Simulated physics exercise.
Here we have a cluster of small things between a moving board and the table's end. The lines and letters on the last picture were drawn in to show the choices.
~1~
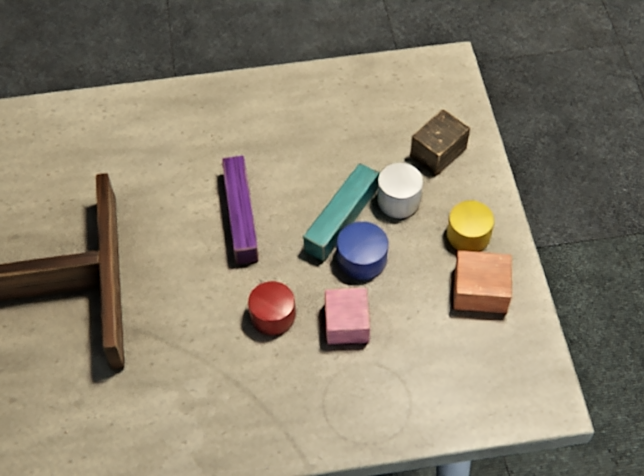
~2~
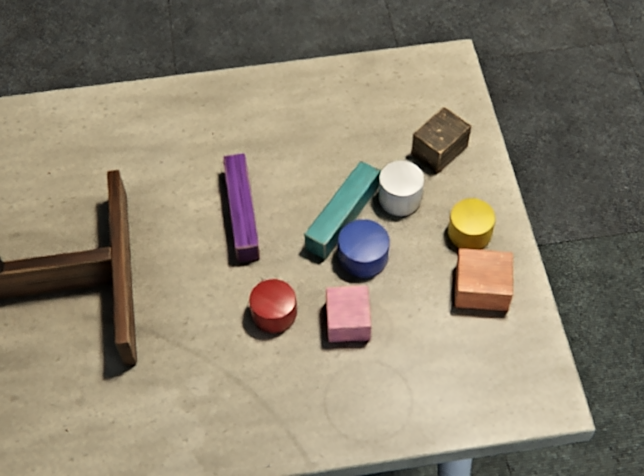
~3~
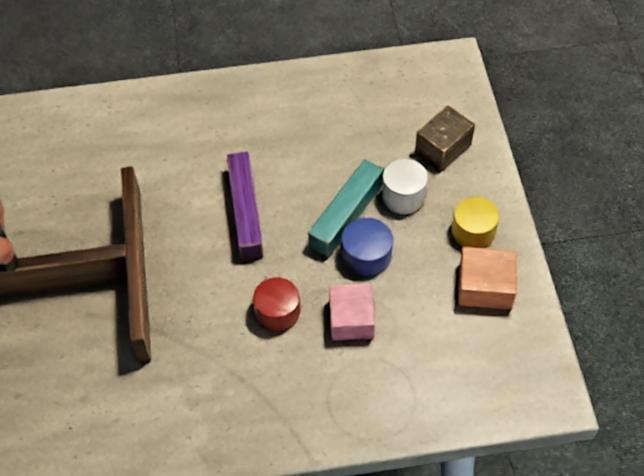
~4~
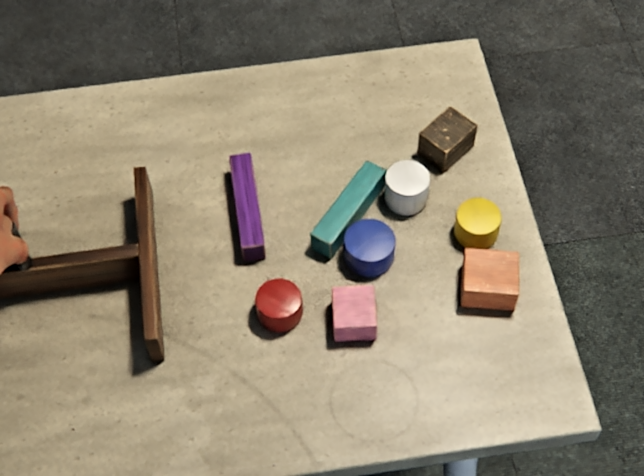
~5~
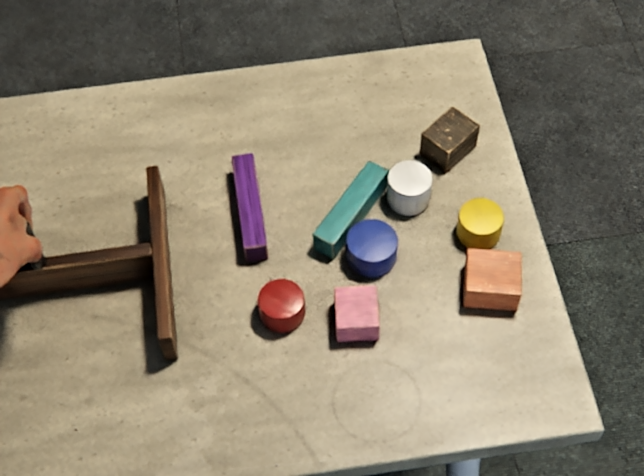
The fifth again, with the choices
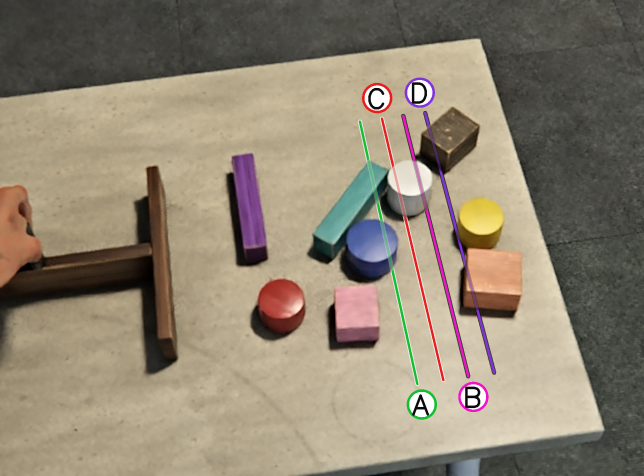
A hand came into view at the left, holding a wooden T-shaped board that slid slowly right across the table toward a purple bar and a cluster of small colored blocks and tins, which stayed put.
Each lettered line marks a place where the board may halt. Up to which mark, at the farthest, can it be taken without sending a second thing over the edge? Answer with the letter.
The farthest such stop is D.
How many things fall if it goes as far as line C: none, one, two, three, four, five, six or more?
The count is none.
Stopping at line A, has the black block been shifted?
By then, no.
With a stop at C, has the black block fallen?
No.
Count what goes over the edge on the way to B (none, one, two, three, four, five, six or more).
The count is none.
On the copy, A at (386, 242); B at (433, 235); C at (410, 239); D at (457, 232).
On D. First, board (266, 232); red tin (306, 302); purple stick (279, 202).
Then, board (372, 218); white tin (438, 184); blue tin (446, 248).
Finally, board (455, 207); white tin (515, 169); yellow tin (525, 205); none fallen.
By contrast, A is within the limit but short; B is within the limit but short; C is within the limit but short.
